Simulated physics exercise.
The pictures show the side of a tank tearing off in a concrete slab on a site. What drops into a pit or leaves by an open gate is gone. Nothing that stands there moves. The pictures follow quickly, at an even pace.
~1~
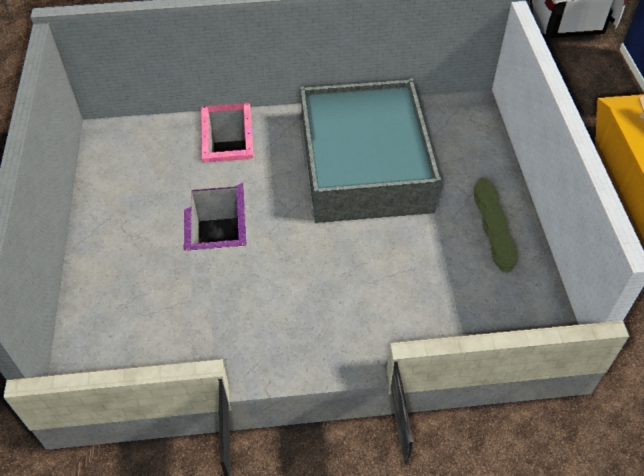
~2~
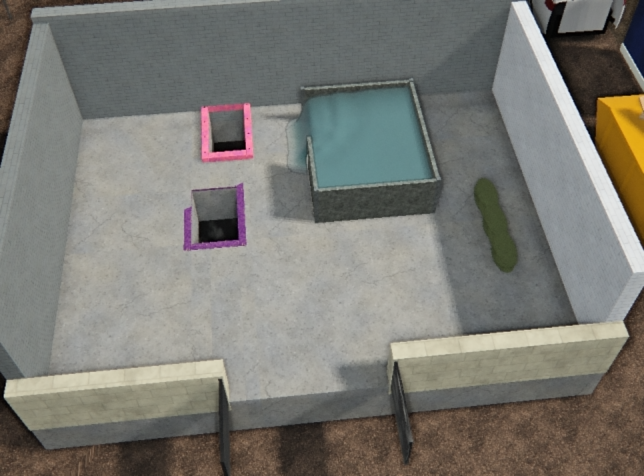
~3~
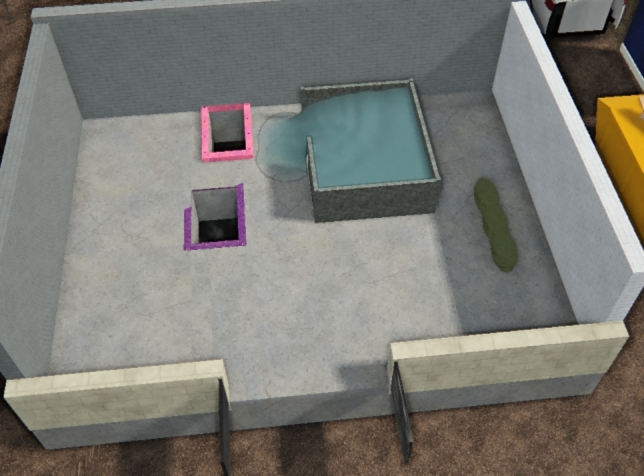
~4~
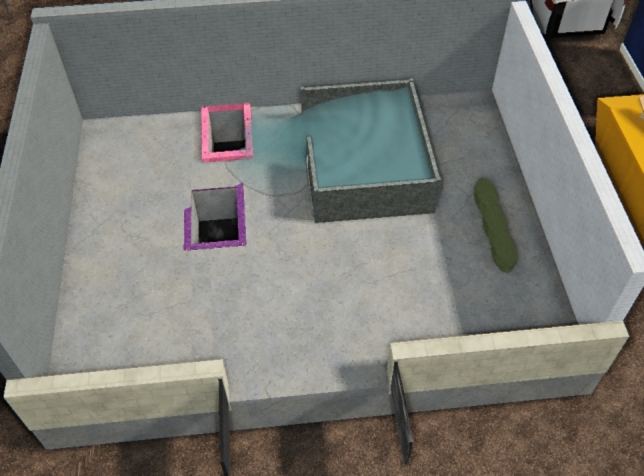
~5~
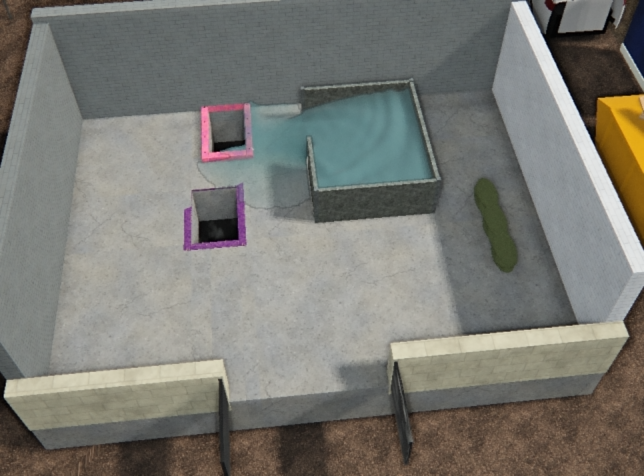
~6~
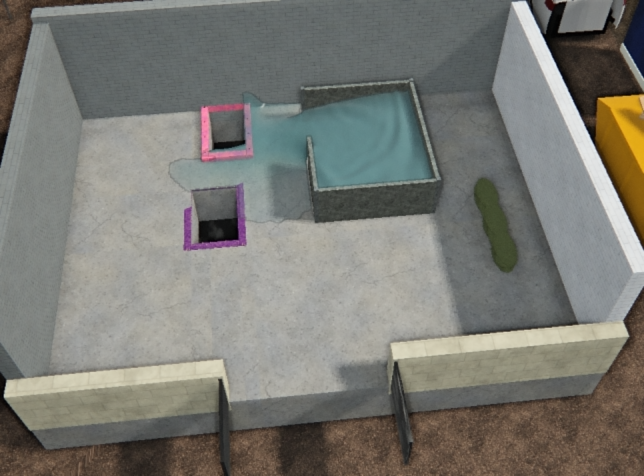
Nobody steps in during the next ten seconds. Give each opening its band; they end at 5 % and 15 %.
The gate takes less than 5 %; the purple pit takes more than 15 %; the pink pit takes more than 15 %.
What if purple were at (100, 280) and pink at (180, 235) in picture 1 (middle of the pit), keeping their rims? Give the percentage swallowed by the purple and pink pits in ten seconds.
In per cent: Purple 40, pink 4.
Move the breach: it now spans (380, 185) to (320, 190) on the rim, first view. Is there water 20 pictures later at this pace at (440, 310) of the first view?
Answer: Awash.
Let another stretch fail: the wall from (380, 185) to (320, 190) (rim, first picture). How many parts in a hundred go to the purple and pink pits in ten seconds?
Parts in a hundred: Purple 2, pink 0.
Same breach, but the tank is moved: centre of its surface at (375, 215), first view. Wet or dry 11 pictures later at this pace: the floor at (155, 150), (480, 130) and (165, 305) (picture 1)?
In turn: Covered, not flooded, covered.
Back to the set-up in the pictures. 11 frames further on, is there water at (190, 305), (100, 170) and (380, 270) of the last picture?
In turn: Dry, wet, no water.
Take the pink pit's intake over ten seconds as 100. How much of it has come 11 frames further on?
Some 55 per cent.
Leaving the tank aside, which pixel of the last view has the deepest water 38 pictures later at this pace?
Close to (254, 142).
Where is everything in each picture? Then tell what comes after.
The open tank at (367, 135) is whole and still, in the first picture.
Water pours out at (308, 134) and has run to (299, 171), in the second picture.
Water pours out at (308, 136) and has run to (267, 171), in the third picture.
Water pours out at (308, 137) and has run to (231, 163), in the fourth picture.
The front is at (204, 168), out from the gap at (308, 137), in the fifth picture.
The front is at (175, 173), out from the gap at (308, 137), in the sixth picture.
A moment on, water covers 15 % of the floor; the gate 0 %, the purple pit 2 %, the pink pit 10 %.
Next, water covers 20 % of the floor; the gate 0 %, the purple pit 5 %, the pink pit 20 %.
Then, water covers 30 % of the floor; the gate 0 %, the purple pit 9 %, the pink pit 28 %.
Later, water covers 45 % of the floor; the gate 0 %, the purple pit 14 %, the pink pit 35 %.
In the end, water covers 70 % of the floor; the gate 1 %, the purple pit 19 %, the pink pit 36 %.
